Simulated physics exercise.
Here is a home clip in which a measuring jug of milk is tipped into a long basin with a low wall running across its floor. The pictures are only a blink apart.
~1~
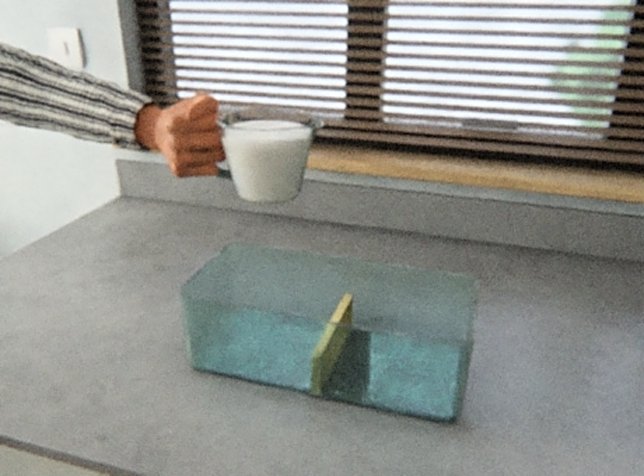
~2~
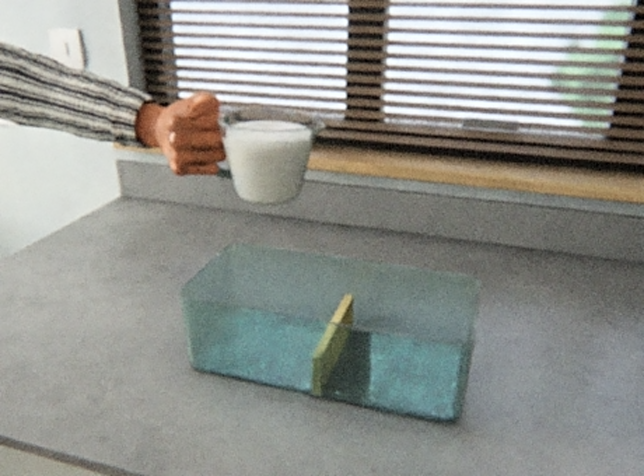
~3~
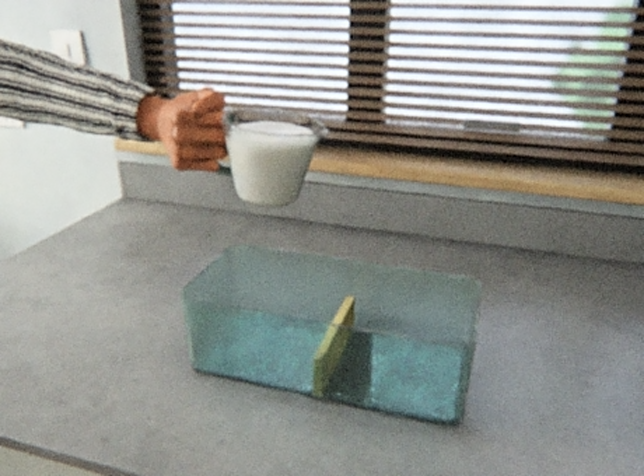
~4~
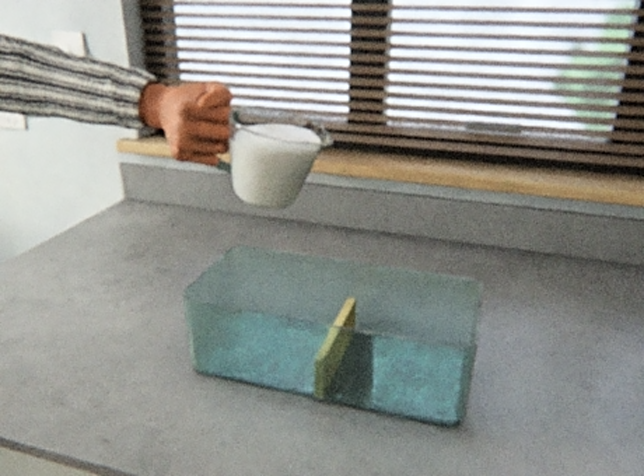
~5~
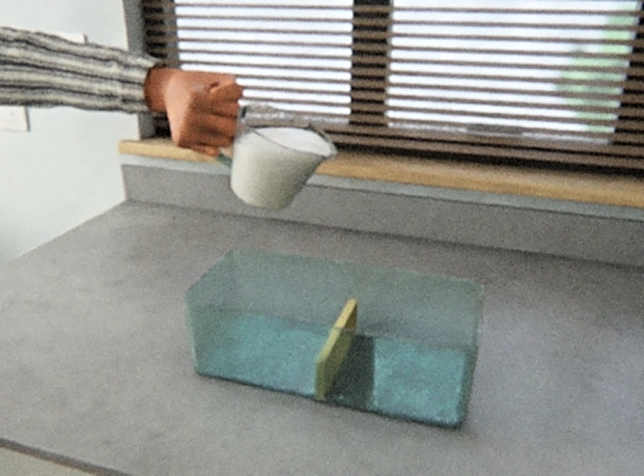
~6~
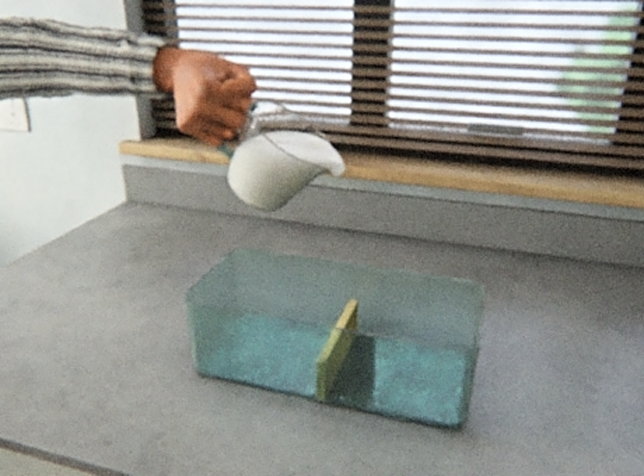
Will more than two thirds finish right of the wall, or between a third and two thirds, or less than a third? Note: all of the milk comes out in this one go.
Right of the wall there will be more than two thirds.
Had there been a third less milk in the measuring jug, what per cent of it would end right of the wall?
Estimated share: Close to 75 per cent.
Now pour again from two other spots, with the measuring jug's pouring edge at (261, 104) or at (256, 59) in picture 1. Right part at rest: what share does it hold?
The first start gives some 10 %, the second some 15 %.
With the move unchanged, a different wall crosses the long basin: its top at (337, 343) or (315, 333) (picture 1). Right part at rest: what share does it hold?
My guess is some 80 percent the first time and some 90 percent the second.
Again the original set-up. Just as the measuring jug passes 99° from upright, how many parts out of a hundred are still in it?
Roughly 30 %.
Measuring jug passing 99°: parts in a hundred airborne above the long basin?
Roughly 35 percent.
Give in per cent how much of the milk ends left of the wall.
Share approx. 15 %.
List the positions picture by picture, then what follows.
It leans 0°; its right rim is at (322, 125); the milk meets the walls at (230, 126) and (312, 133); the long basin's rim runs from (205, 267) to (476, 310); the wall's top is at (334, 324), in the first frame.
It leans 2°; its right rim is at (324, 127); the milk meets the walls at (231, 126) and (312, 135), in the second frame.
It leans 6°; its right rim is at (327, 133); the milk meets the walls at (234, 126) and (316, 138), in the third frame.
It leans 13°; its right rim is at (332, 143); the milk meets the walls at (239, 130) and (323, 142), in the fourth frame.
It leans 23°; its right rim is at (336, 156); the milk meets the walls at (243, 135) and (333, 148), in the fifth frame.
It leans 34°; its right rim is at (338, 170); the milk meets the walls at (244, 143) and (335, 159); 4 per cent is over the edge, in the sixth frame.
A moment on, the measuring jug is tipped on its side and 30 per cent is still to pour, 0 is left of the wall and 35 right of it.
Next, the measuring jug is tipped right over and 1 per cent is still to pour, 10 is left of the wall and 84 right of it.
Then the measuring jug is tipped right over and 0 per cent is still to pour, 14 is left of the wall and 84 right of it.
Later the measuring jug is tipped right over and 0 per cent is still to pour, 14 is left of the wall and 84 right of it.
In the end 14 per cent lies left of the wall, 84 right of it and 1 outside.
